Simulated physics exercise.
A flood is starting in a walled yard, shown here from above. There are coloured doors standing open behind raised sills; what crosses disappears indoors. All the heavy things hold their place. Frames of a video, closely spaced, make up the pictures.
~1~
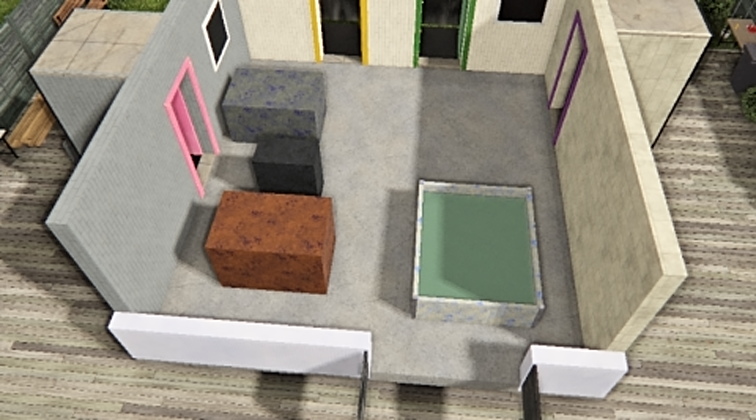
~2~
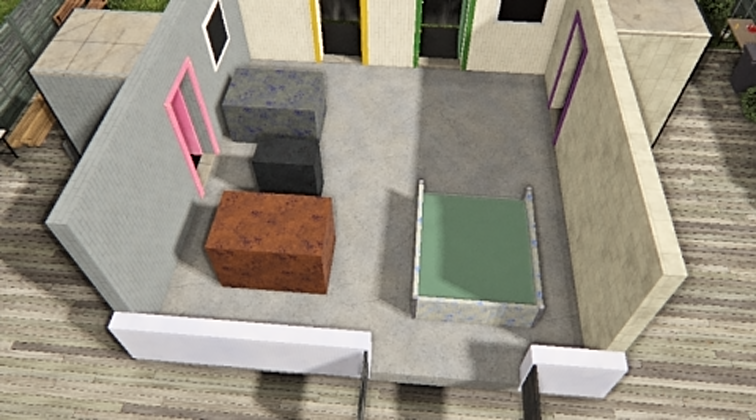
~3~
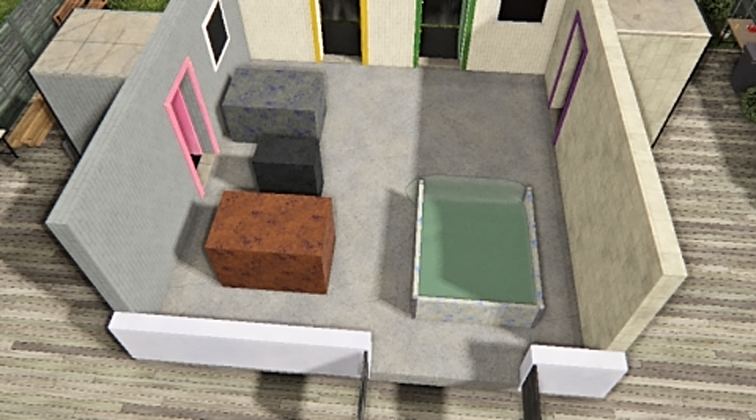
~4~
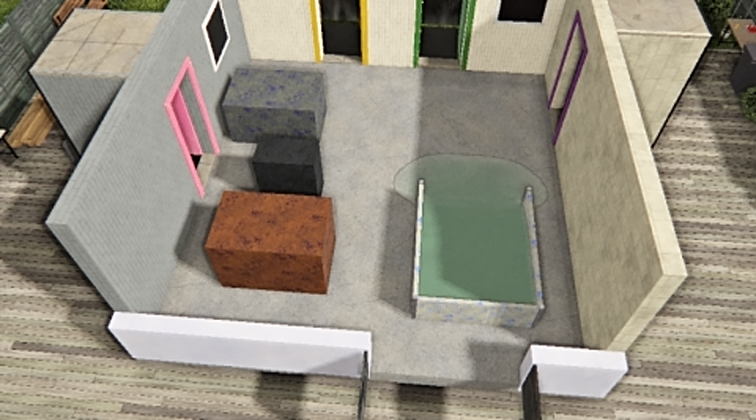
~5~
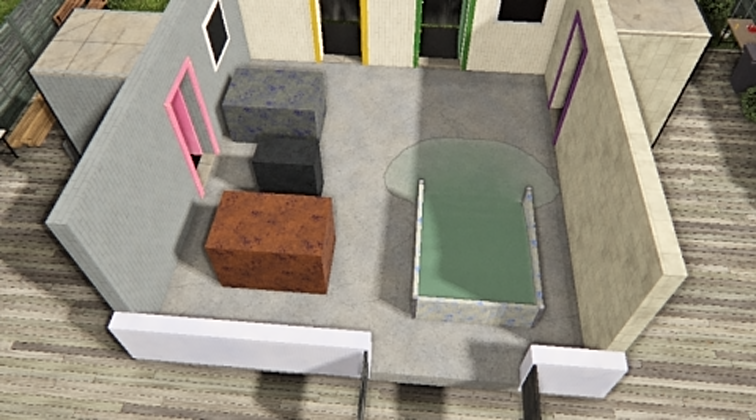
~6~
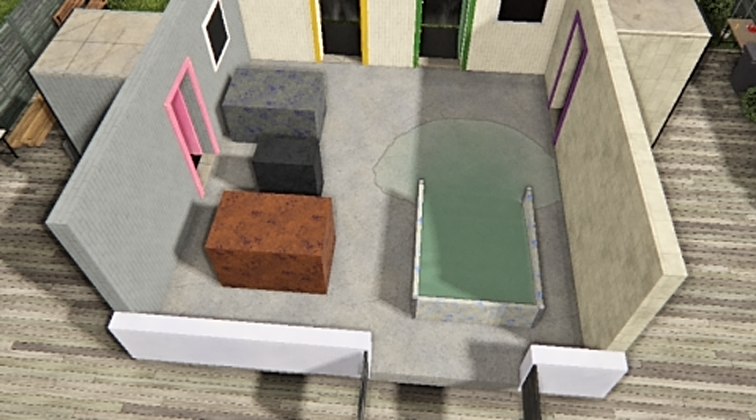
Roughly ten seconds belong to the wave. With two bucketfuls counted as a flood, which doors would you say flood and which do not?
I would say the yellow door floods; the purple door floods; the green door floods; the pink door does not.
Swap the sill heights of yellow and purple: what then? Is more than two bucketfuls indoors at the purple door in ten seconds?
Then purple exceeds the limit.
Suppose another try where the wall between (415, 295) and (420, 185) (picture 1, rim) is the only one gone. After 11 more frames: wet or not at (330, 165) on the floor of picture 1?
At that place: Under water.
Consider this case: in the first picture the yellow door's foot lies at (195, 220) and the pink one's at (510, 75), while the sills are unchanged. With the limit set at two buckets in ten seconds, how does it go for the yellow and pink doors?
Result - yellow keeps within bounds, pink runs over the limit.
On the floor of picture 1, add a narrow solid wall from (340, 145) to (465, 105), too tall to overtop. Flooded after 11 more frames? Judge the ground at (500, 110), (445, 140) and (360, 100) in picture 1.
Taking the points in turn, they are inundated, inundated and high and dry.
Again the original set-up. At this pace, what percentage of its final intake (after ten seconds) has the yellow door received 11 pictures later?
Roughly 0 percent.
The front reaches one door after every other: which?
The pink door.
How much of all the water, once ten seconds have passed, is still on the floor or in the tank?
About 86 per cent.
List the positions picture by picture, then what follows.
Still water in the open tank at (476, 243), in the first picture.
The front is at a hidden place, out from the gap on the open tank's far side, in the second picture.
The front is at (412, 187), out from the gap on the open tank's far side, in the third picture.
The front is at (410, 167), out from the gap on the open tank's far side, in the fourth picture.
Water pours out on the open tank's far side and has run to (511, 147), in the fifth picture.
The front is at (435, 123), out from the gap on the open tank's far side, in the sixth picture.
A moment on, water covers 35 % of the floor; the yellow door not reached, the purple door wet at the sill, nothing in, the green door wet at the sill, nothing in, the pink door not reached.
Next, water covers 40 % of the floor; the yellow door not reached, the purple door under two buckets in, the green door over two buckets in, the pink door not reached.
Then, water covers 45 % of the floor; the yellow door under two buckets in, the purple door under two buckets in, the green door over two buckets in, the pink door not reached.
Later, water covers 55 % of the floor; the yellow door over two buckets in, the purple door over two buckets in, the green door far over two buckets in, the pink door wet at the sill, nothing in.
In the end, water covers 90 % of the floor; the yellow door over two buckets in, the purple door over two buckets in, the green door far over two buckets in, the pink door wet at the sill, nothing in.
